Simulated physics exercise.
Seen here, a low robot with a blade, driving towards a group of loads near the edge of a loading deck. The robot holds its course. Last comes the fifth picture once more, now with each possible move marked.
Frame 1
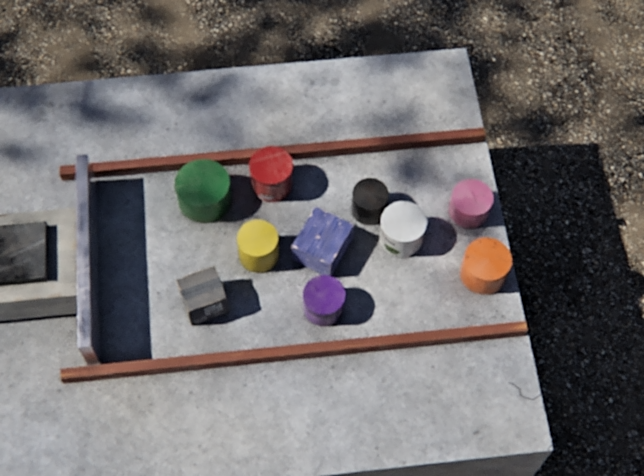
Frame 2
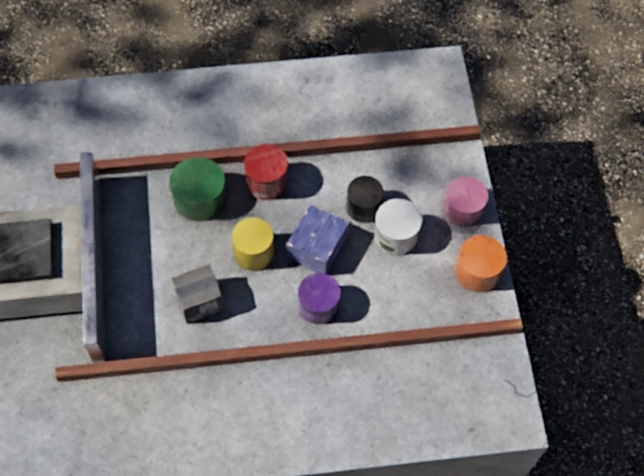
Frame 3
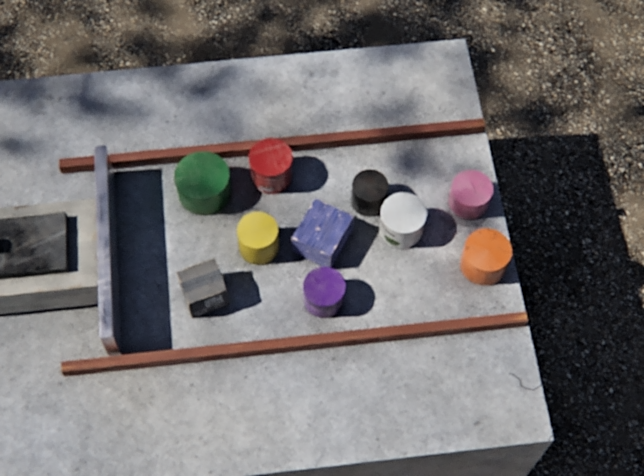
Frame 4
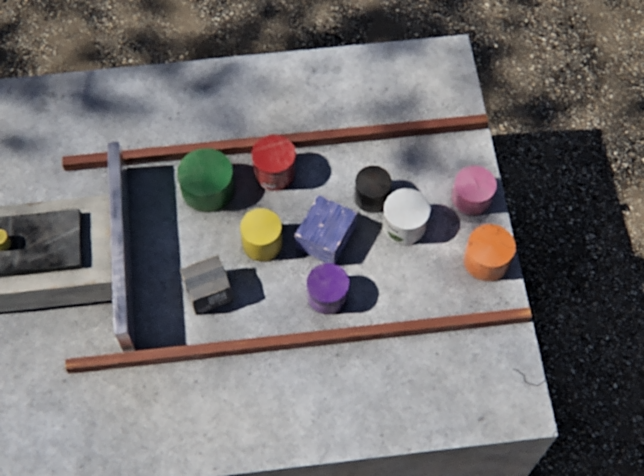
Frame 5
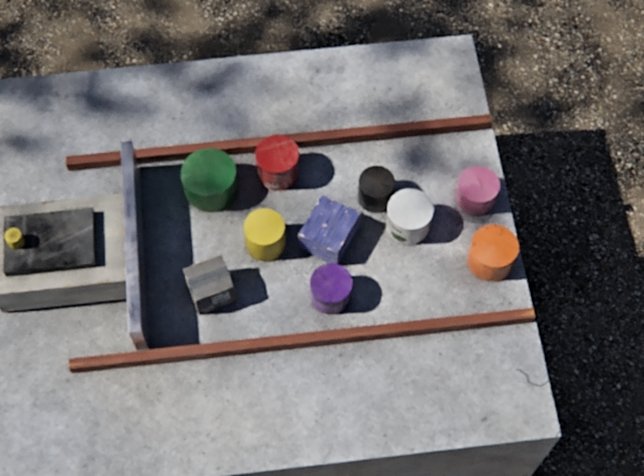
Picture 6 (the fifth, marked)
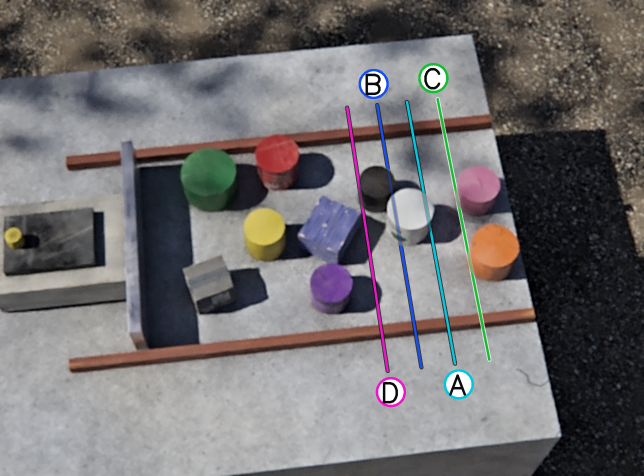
A low robot with a blade moves slowly right towards colourful loads on a deck.
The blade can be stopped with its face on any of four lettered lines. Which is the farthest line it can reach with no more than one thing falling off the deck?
The farthest such stop is B.
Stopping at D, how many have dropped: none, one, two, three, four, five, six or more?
The count is none.
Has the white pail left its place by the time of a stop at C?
By then, yes.
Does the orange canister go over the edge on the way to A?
By then, yes.
On the marked copy, A at (430, 225); B at (398, 228); C at (462, 221); D at (366, 231).
Following B. Soon after the start, robot (154, 230); red pail (302, 159); green canister (258, 178).
Later, robot (251, 220); white pail (434, 215); black canister (396, 189).
In the end, robot (324, 212); pink canister (504, 177); white pail (505, 212); none fallen.
As for the rest, A drops three; C drops five; D is within the limit but short.
